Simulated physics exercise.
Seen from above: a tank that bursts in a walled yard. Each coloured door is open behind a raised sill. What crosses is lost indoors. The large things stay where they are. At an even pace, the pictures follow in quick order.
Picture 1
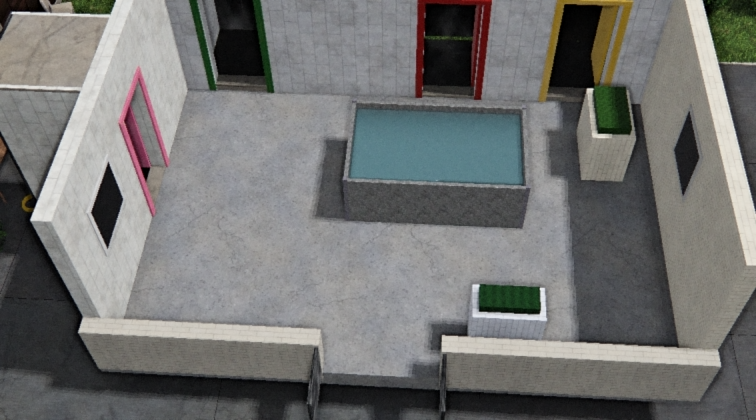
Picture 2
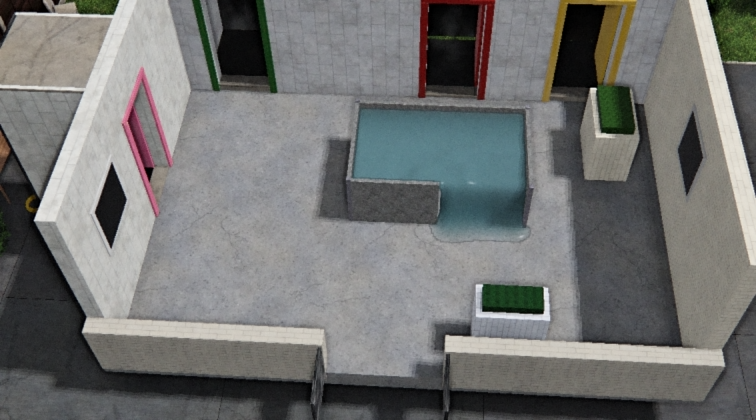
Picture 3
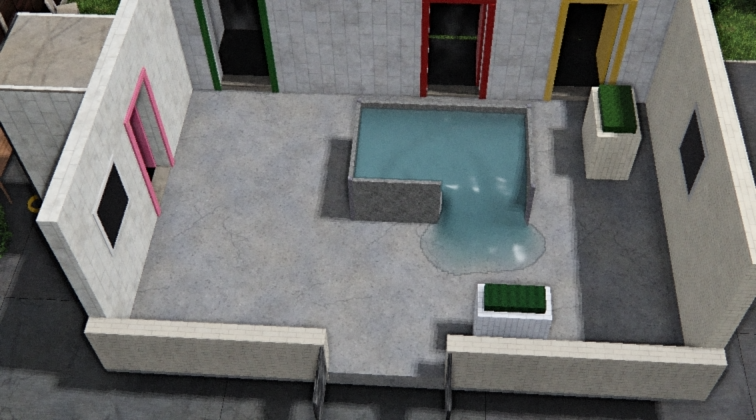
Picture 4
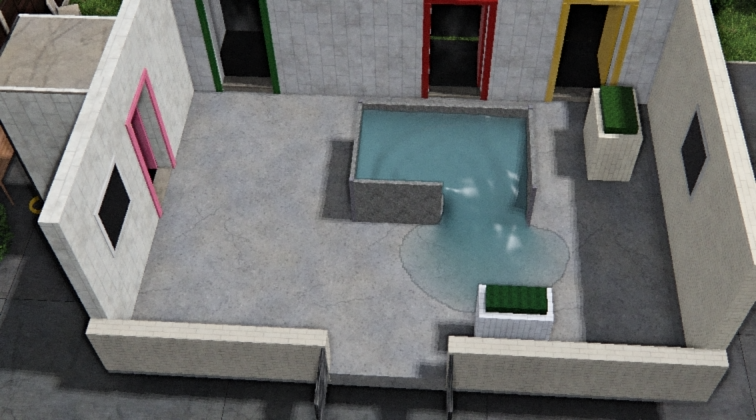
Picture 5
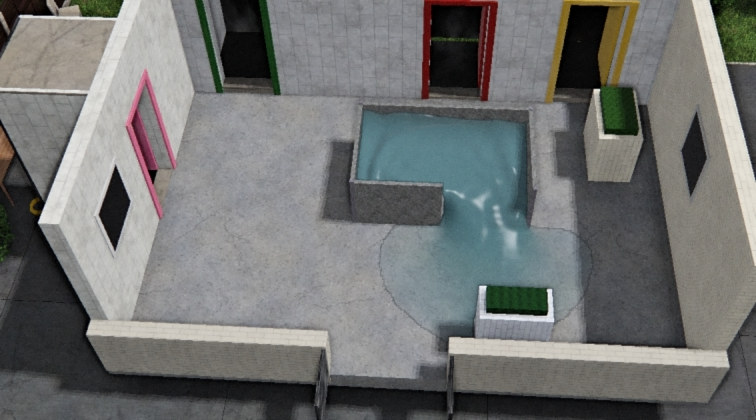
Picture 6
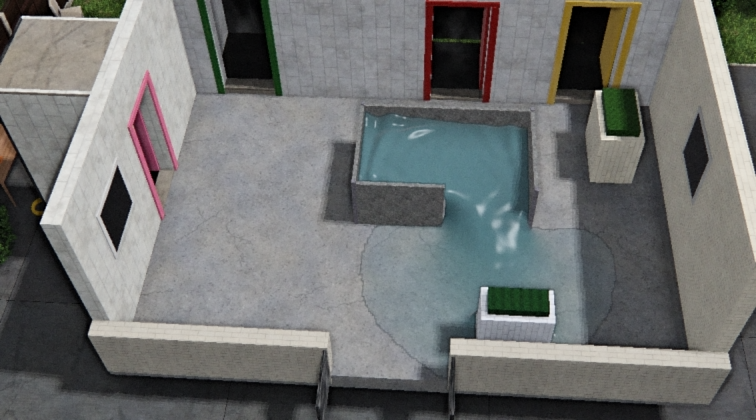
In a walled yard with coloured doorways, a tank's front bursts open and water pours out, spreading across the paving around a planter.
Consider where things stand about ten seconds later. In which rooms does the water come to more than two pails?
Behind the yellow door, two pails or fewer; behind the red door, two pails or fewer; behind the green door, two pails or fewer; behind the pink door, two pails or fewer.
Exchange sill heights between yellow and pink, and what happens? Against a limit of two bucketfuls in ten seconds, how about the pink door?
So the pink door does not reach it.
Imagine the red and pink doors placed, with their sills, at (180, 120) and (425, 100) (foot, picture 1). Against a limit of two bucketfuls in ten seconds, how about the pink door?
So then the pink door doesn't reach it.
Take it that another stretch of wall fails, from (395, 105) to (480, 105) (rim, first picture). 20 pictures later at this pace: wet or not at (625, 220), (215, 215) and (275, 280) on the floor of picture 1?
The first point is soaked, the second soaked, the third spared.
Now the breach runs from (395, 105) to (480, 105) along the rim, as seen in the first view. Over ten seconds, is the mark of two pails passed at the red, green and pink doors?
Taking them in turn, the red door overshoots, the green door undershoots, and the pink door overshoots.
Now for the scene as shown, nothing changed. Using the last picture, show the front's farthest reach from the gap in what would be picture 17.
Somewhere about (189, 352).
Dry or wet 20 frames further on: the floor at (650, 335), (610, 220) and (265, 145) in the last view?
In turn, the points end up soaked, soaked and high and dry.
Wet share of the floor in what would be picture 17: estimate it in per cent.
About 25 %.
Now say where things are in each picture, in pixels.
In the first frame, the tank at (437, 146) is whole and still.
In the second frame, water pours out at (481, 212) and has run to (523, 235).
In the third frame, water pours out at (482, 212) and has run to (441, 263).
In the fourth frame, water pours out at (484, 214) and has run to (467, 307).
In the fifth frame, the front is at a hidden place, out from the gap at (484, 215).
In the sixth frame, the front is at a hidden place, out from the gap at (486, 216).
A moment on, water covers 25 % of the floor; the yellow door not reached, the red door not reached, the green door not reached, the pink door not reached.
Next, water covers 25 % of the floor; the yellow door not reached, the red door not reached, the green door not reached, the pink door not reached.
Then, water covers 45 % of the floor; the yellow door not reached, the red door not reached, the green door not reached, the pink door not reached.
Later, water covers 75 % of the floor; the yellow door wet at the sill, nothing in, the red door wet at the sill, nothing in, the green door not reached, the pink door wet at the sill, nothing in.
In the end, water covers 95 % of the floor; the yellow door wet at the sill, nothing in, the red door under two buckets in, the green door wet at the sill, nothing in, the pink door wet at the sill, nothing in.
